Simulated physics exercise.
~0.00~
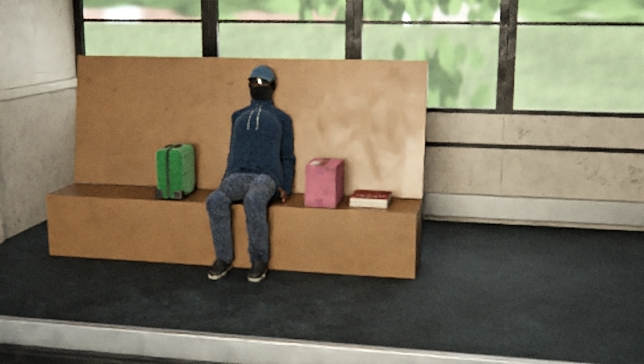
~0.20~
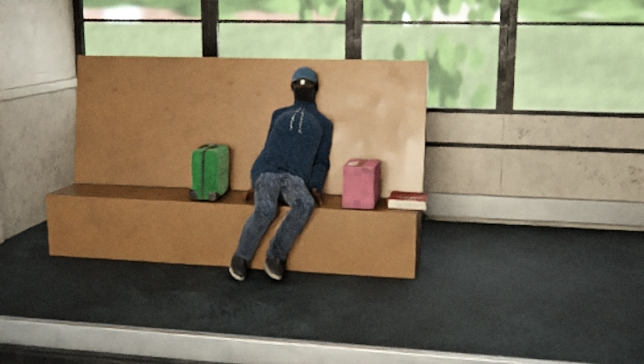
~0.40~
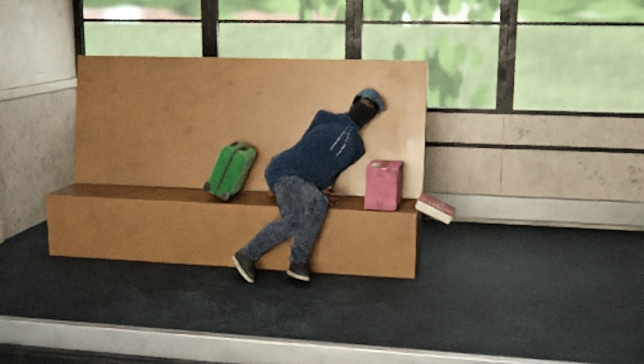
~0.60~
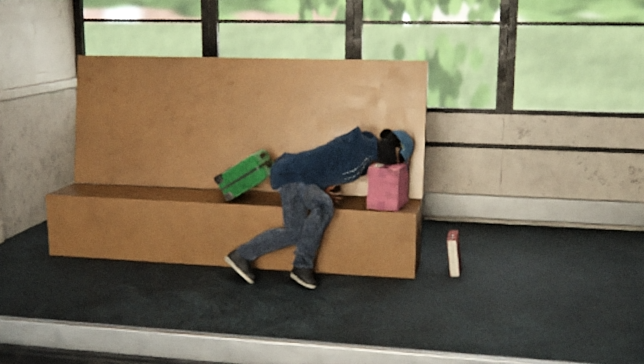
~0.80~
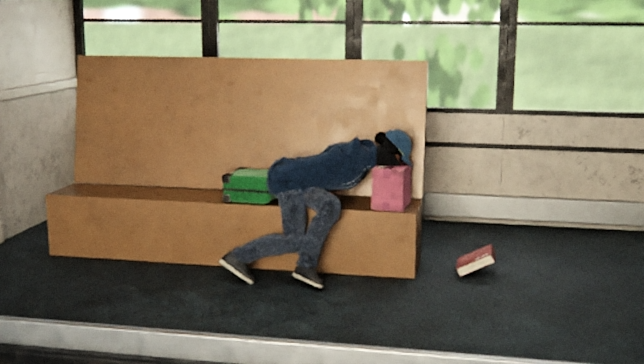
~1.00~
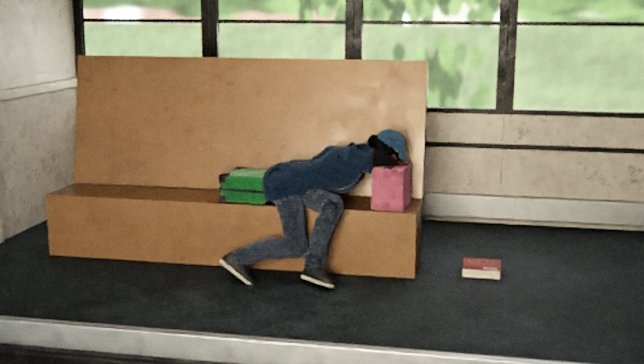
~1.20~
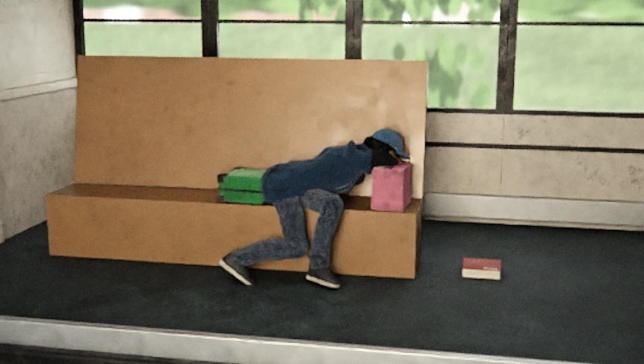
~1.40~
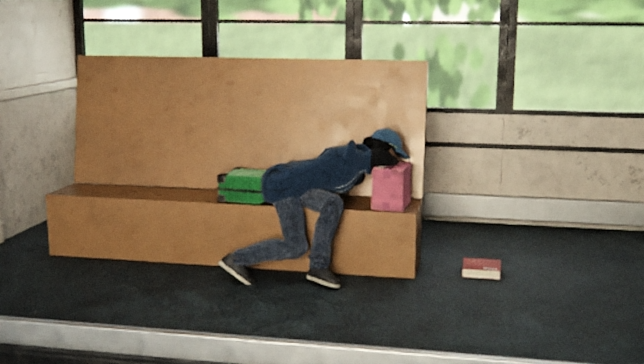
A seated passenger slumps right onto a pink bag as a red folder drops to the floor.
